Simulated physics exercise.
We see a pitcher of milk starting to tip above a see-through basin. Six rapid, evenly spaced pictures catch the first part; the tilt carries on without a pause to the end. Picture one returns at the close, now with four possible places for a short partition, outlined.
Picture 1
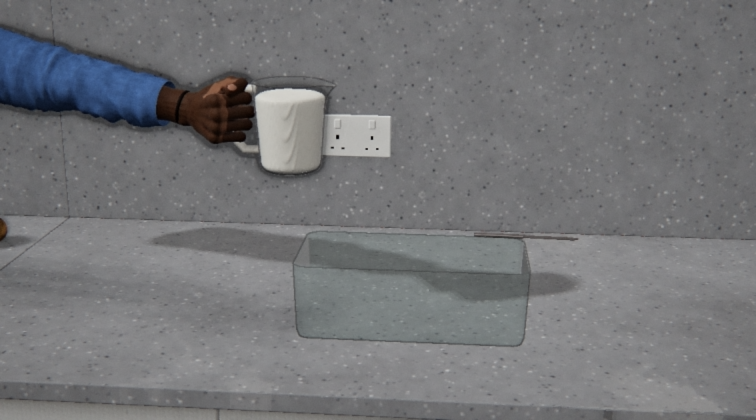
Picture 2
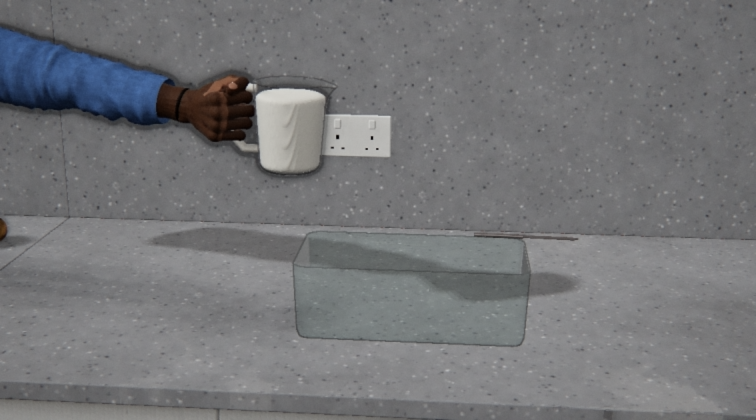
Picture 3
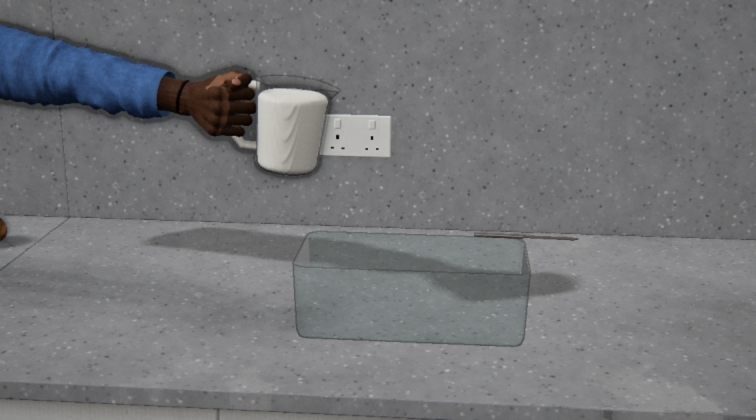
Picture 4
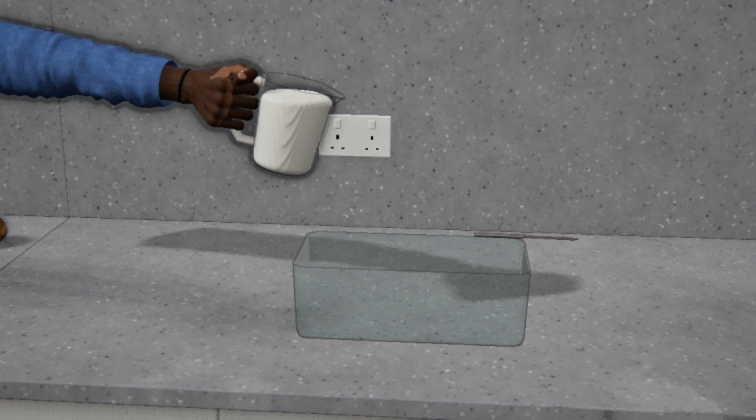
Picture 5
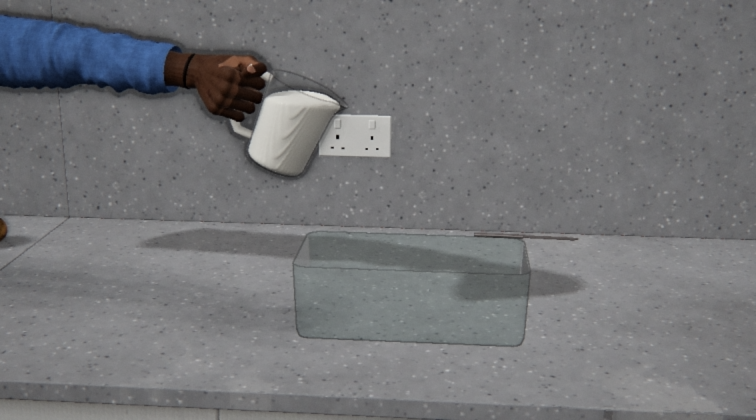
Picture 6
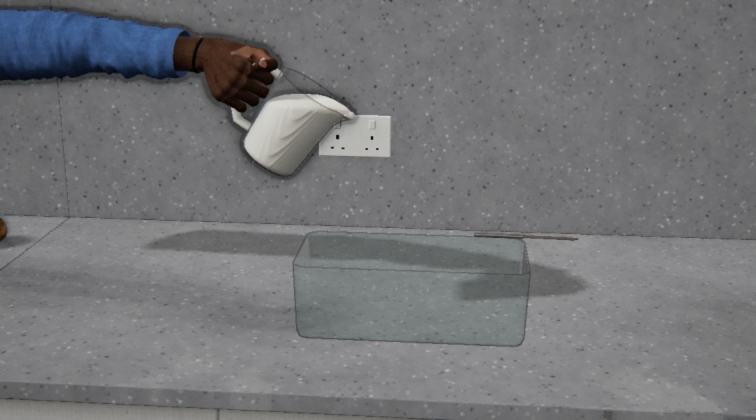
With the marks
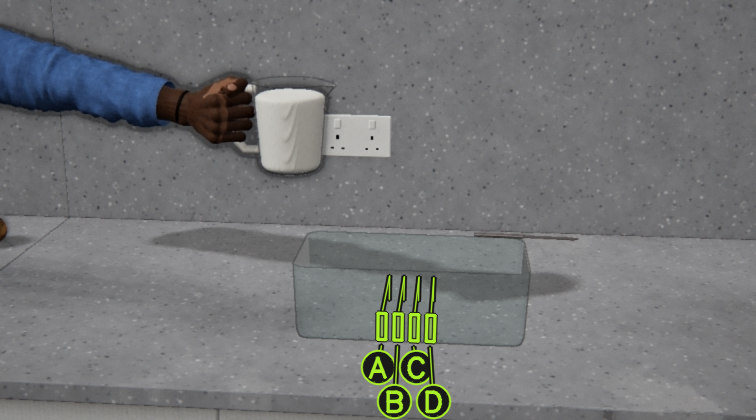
The video shows a hand holding a pitcher of milk upright above a clear, empty basin on a gray speckled countertop. The hand then gradually tilts the pitcher to the right until the milk reaches its lip.
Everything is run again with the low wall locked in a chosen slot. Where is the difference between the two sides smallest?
Choose A.
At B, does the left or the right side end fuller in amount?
The left side.
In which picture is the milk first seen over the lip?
Picture 6.
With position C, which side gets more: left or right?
The left one.
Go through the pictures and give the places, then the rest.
Upright, lip at (335, 85); basin from (296, 335) to (524, 345); nothing has left yet.
Upright, lip at (337, 86); nothing has left yet.
Tipped about 6°, lip at (340, 90); nothing has left yet.
Tipped about 13°, lip at (344, 97); nothing has left yet.
Tipped about 23°, lip at (348, 107); nothing has left yet.
Tipped about 34°, lip at (351, 118); milk is over the lip, down to (351, 118).
On the marked copy, A at (381, 345); B at (397, 346); C at (413, 346); D at (430, 347).
Choosing A, about 48 % ends left of the wall and 50 % right of it.
Choosing B, about 72 % ends left of the wall and 19 % right of it; 8 % is lost outside.
Choosing C, about 82 % ends left of the wall and 7 % right of it; 10 % is lost outside.
Choosing D, about 88 % ends left of the wall and 8 % right of it; 4 % is lost outside.
